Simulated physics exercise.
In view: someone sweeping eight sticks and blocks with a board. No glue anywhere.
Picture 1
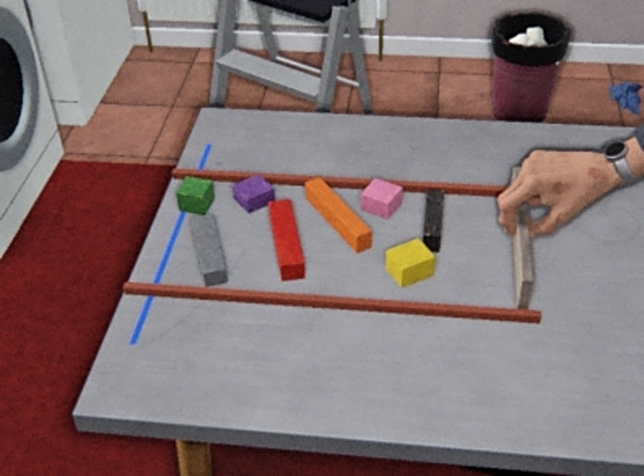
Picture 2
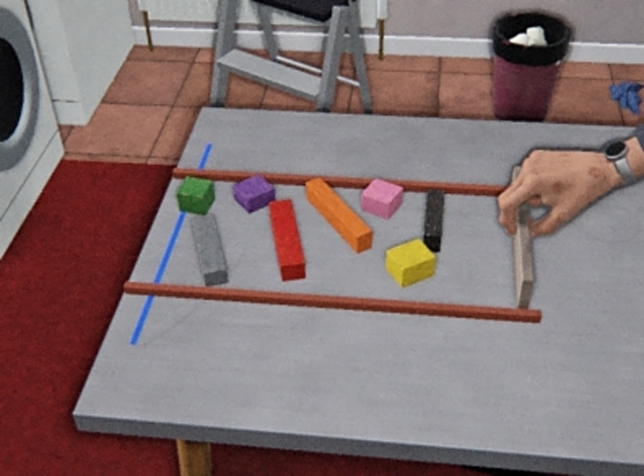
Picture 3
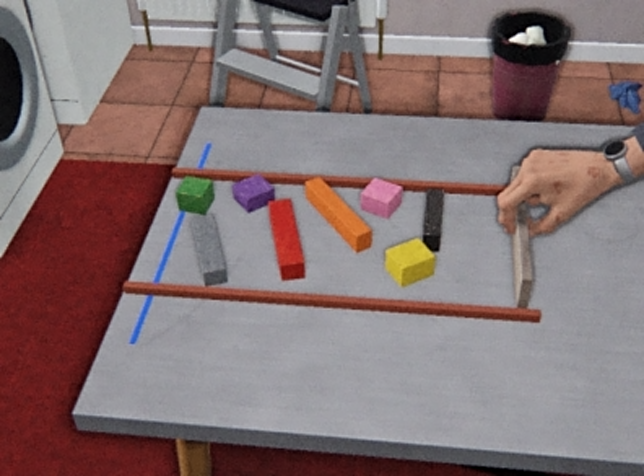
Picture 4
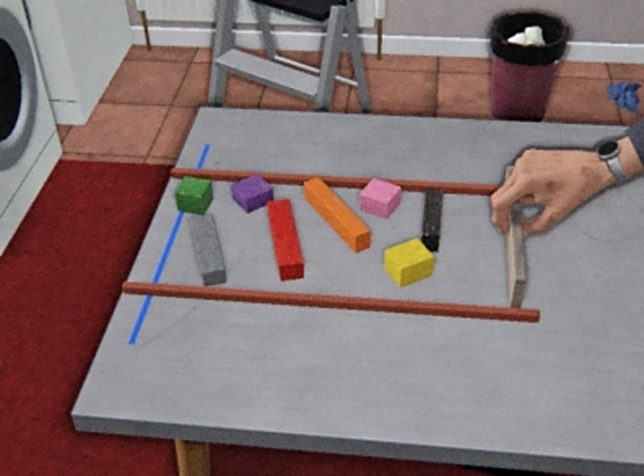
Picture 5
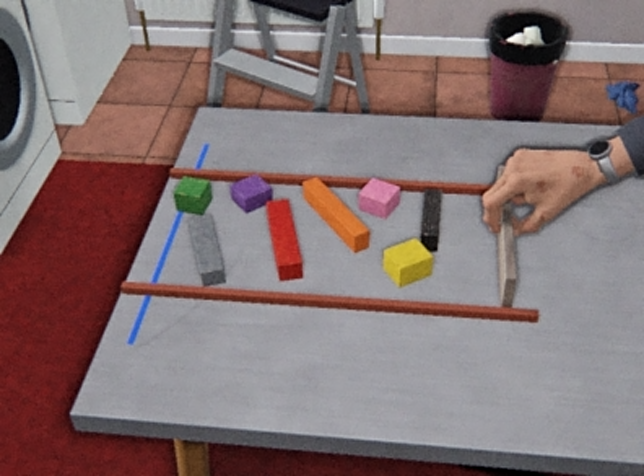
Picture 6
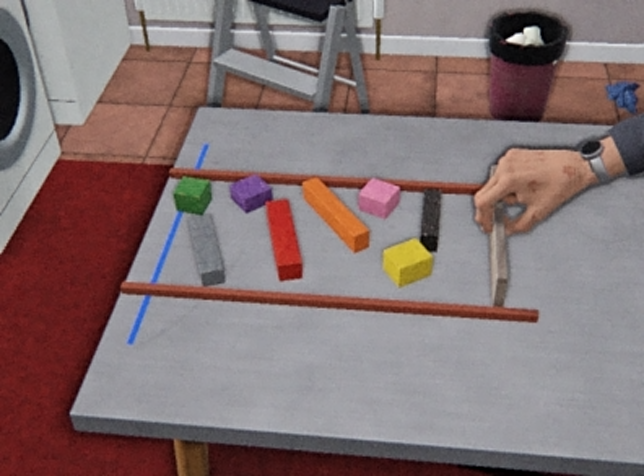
A hand wearing a dark watch grips an upright board at the right of a grey tabletop, seen from above at an angle in a room with red carpet and tiles. Between two reddish rails lie green, purple, pink and yellow blocks and grey, red, orange and black bars, with blue tape at left. The board stays nearly still, then slides slightly left, touching nothing.
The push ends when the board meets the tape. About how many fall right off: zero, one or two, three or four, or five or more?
Outcome: The number that fall off is five or more.
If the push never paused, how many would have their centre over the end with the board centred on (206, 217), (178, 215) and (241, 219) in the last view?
The counts: 3, 6 and 1.
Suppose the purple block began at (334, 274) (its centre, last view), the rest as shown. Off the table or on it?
It is kept.
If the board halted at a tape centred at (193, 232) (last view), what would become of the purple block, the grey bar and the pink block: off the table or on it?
The purple block drops off; the grey bar tumbles off; the pink block remains up.
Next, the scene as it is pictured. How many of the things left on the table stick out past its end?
It comes to 1.
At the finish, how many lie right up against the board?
In contact: 2.
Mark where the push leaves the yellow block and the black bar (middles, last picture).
Near (144, 243) and (173, 201).
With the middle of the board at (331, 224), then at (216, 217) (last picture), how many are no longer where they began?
The counts are 6 and 8.
Soon after, none off yet; green block at rest near (193, 196); grey bar at rest near (207, 250); purple block at rest near (251, 194).
Then, none off yet; green block moved about its own width near (163, 202); grey bar moved a little near (186, 249); purple block moved well along near (192, 195).
At rest, the number that fall off is five or more; fallen, pink block, orange bar, red bar, purple block, grey bar and green block.
